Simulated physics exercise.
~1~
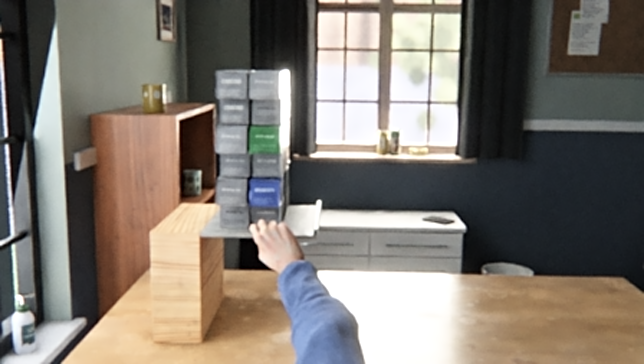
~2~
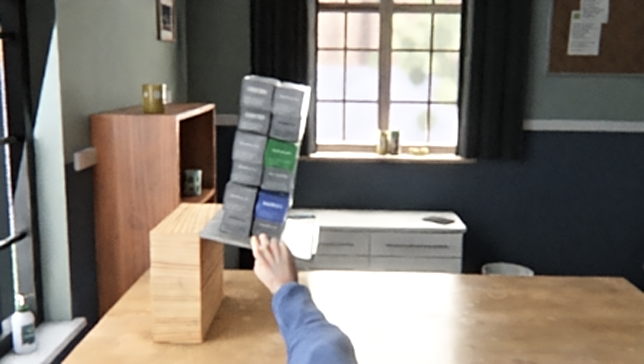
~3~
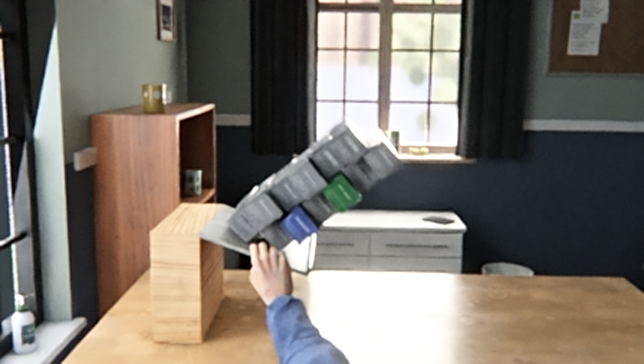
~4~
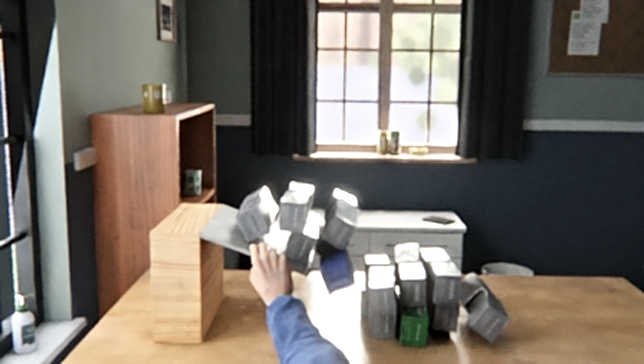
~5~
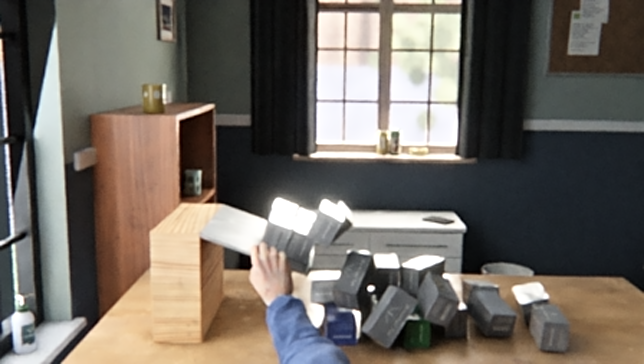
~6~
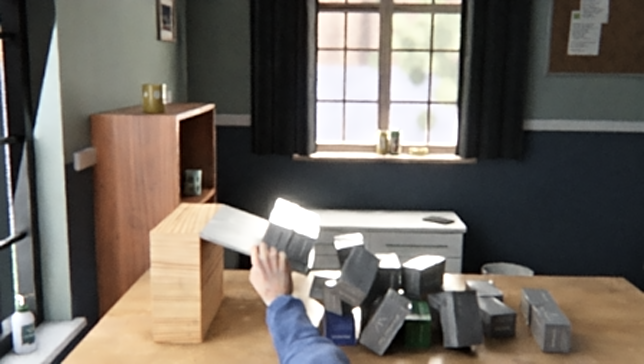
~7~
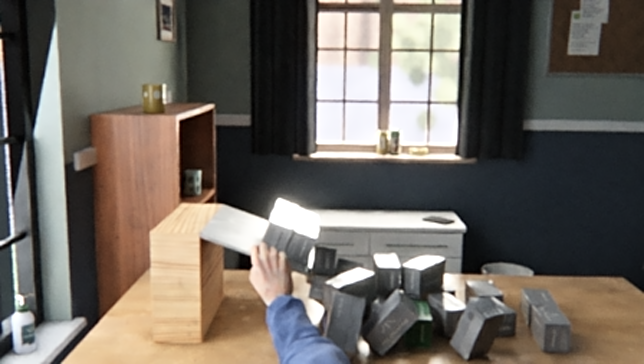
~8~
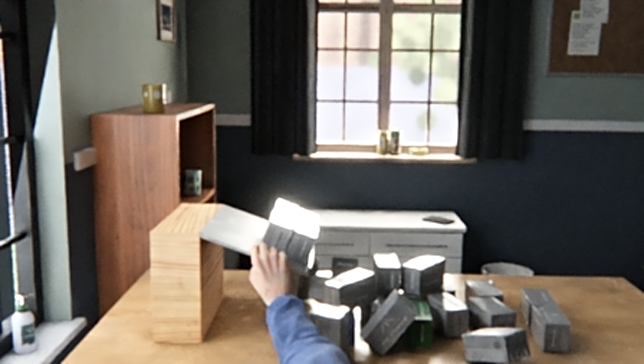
In a room, a stack of packets on a tilting tray topples right, mostly spilling across the table.
